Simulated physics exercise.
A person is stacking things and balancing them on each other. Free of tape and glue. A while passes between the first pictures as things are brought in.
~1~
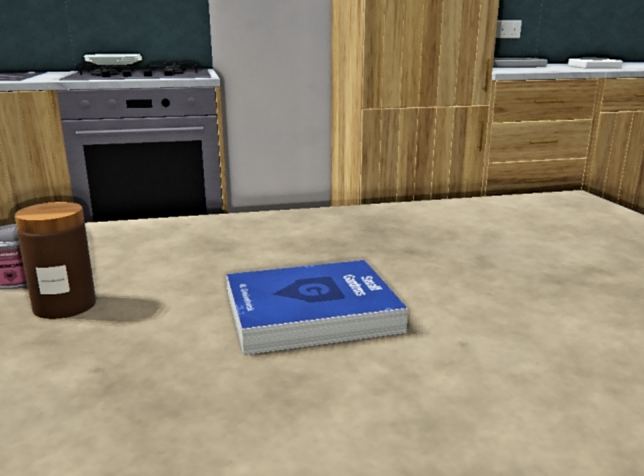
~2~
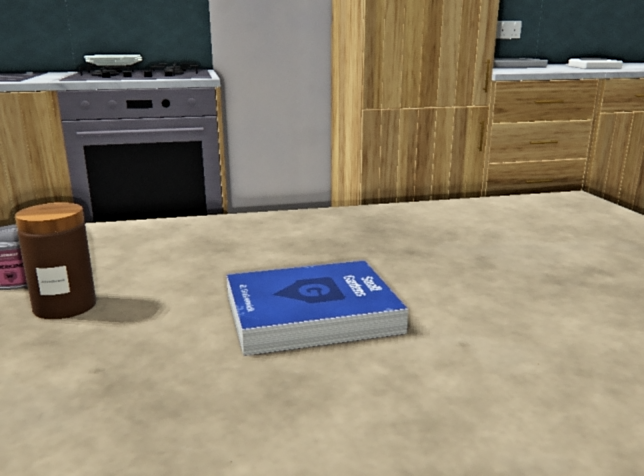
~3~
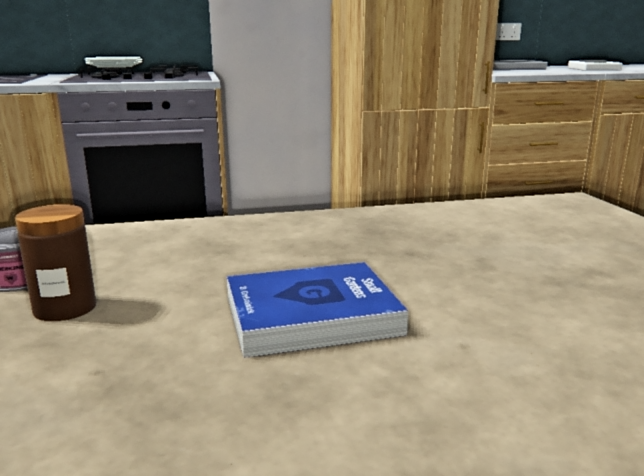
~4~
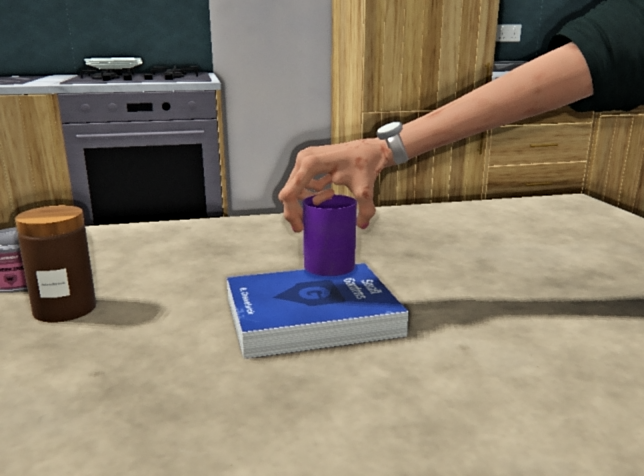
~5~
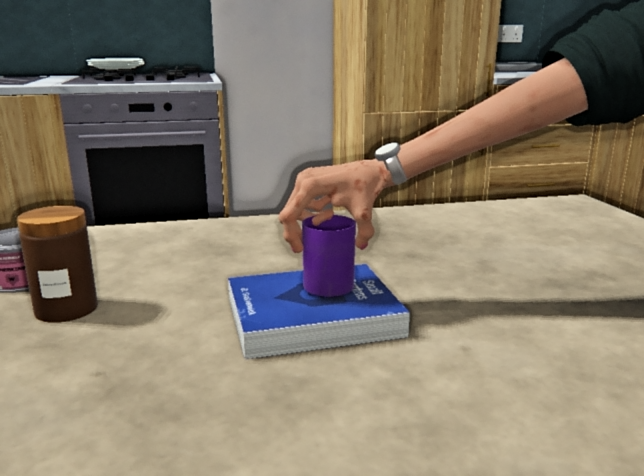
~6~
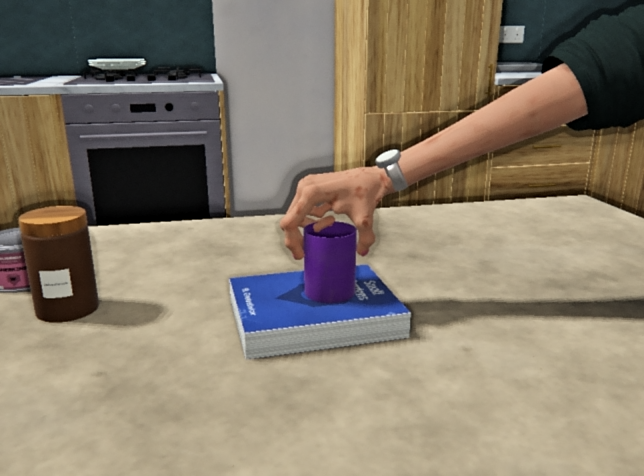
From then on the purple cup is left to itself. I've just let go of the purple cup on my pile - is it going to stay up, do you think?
Yes: It stays balanced.
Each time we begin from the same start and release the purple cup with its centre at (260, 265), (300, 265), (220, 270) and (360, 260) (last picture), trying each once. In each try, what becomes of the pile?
The pile does not fall on try one, does not fall on try two, goes down on try three and does not fall on try four.
Then, 0.20 s later than the last frame, all is still.
Then, 0.50 s later than the last frame, purple cup resting near (330, 262).
When it is over, all 4 as before. End places, in pixels of the last picture, purple cup near (330, 262). The pile keeps its balance.
